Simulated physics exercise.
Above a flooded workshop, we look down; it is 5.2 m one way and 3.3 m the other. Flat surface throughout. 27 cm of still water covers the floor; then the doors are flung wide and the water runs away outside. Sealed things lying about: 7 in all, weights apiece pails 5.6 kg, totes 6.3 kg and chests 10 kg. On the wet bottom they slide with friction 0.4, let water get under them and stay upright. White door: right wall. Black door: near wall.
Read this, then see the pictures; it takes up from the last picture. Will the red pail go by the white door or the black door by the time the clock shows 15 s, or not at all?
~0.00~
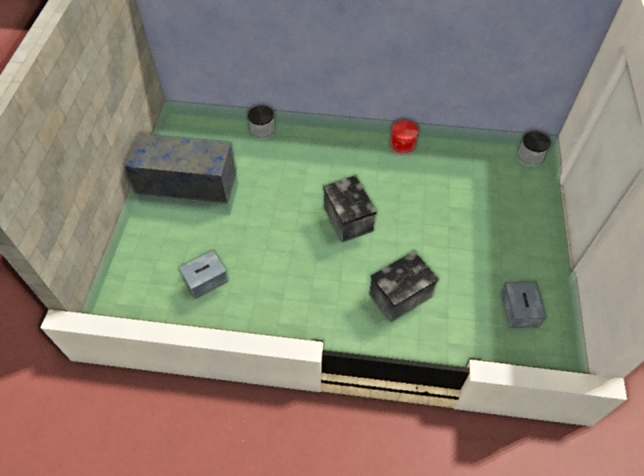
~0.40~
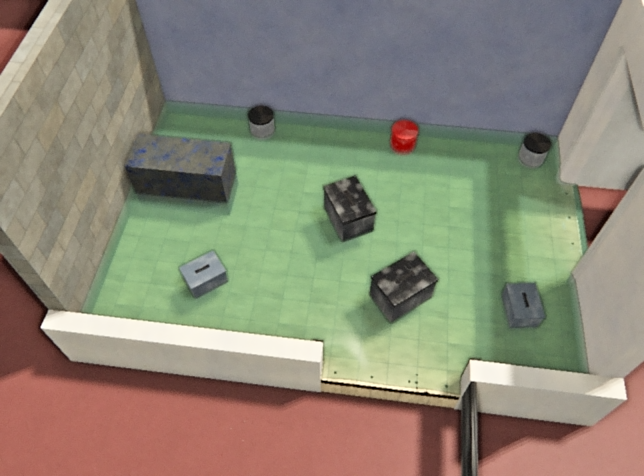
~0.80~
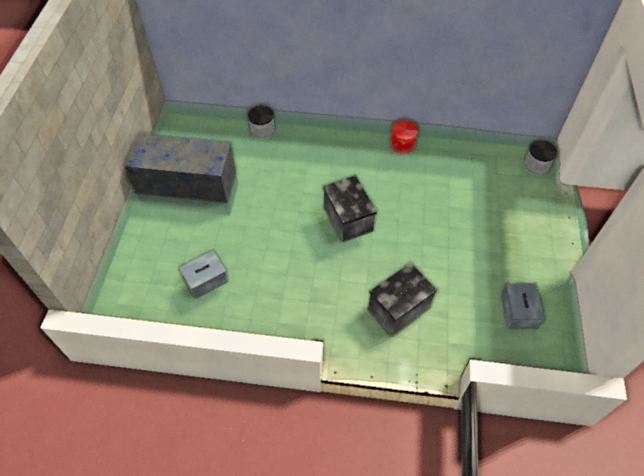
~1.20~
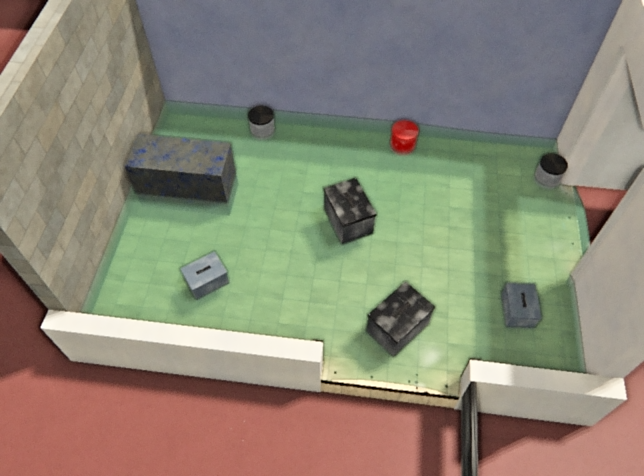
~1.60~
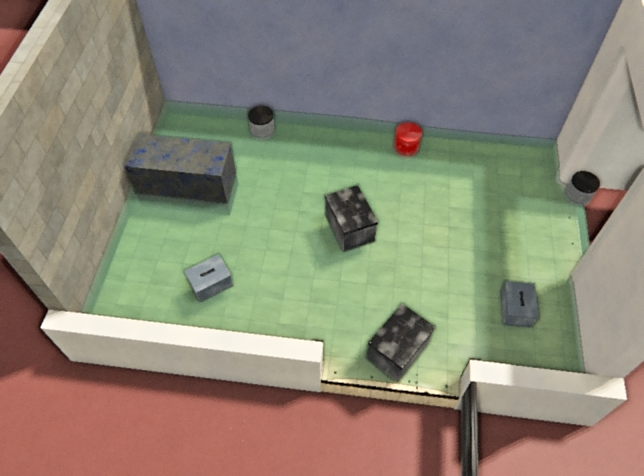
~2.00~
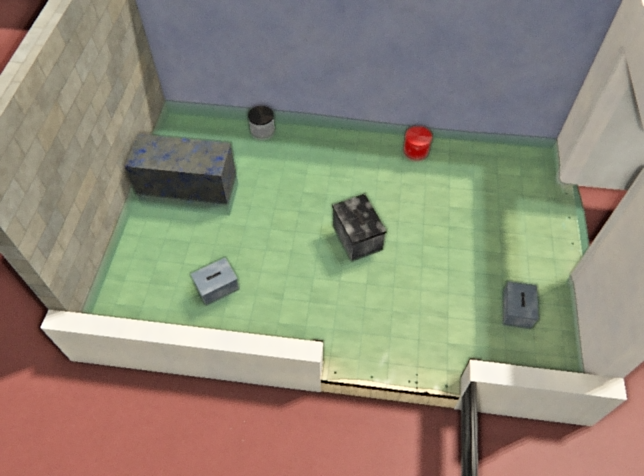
Red pail: White doorway.
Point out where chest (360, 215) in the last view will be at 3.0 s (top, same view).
Look for it near (391, 236).
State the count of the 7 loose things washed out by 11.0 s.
I count 6 by that time.
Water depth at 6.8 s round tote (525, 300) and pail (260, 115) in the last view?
First roughly 12 cm, second roughly 15 cm.
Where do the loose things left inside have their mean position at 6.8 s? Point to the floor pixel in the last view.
Mean position approx. (461, 247).
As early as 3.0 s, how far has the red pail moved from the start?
I'd guess some 60 cm by then.
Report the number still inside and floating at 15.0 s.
The count is 1.
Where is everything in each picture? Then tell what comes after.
The red pail at (405, 130) floats; 27 cm deep round most things; 0 of 7 have shifted, in the first picture.
The red pail at (405, 130), afloat; 27 cm deep round most things; 0 of 7 have shifted, in the second picture.
The red pail at (405, 130), afloat; 27 cm deep round most things; 2 of 7 have shifted, in the third picture.
The red pail at (405, 130) floats; about 4000 L in view; 2 of 7 have shifted, in the fourth picture.
The red pail at (409, 132) floats, 5 cm from its start; about 3840 L in view; 6 of 7 have shifted, in the fifth picture.
The red pail at (419, 136) floats, 18 cm from its start; 21 cm deep round most things; 6 of 7 have shifted, in the sixth picture.
After 3.0 s the red pail is near (449, 146), 0.6 m from its start, afloat; 2 of 7 are out; 5 afloat.
After 6.8 s the red pail has gone out by the white door; 4 of 7 are out; 3 afloat.
After 11.0 s the red pail has gone out by the white door; 6 of 7 are out; 1 afloat.
After 15.0 s the red pail has gone out by the white door; 6 of 7 are out; 1 afloat.
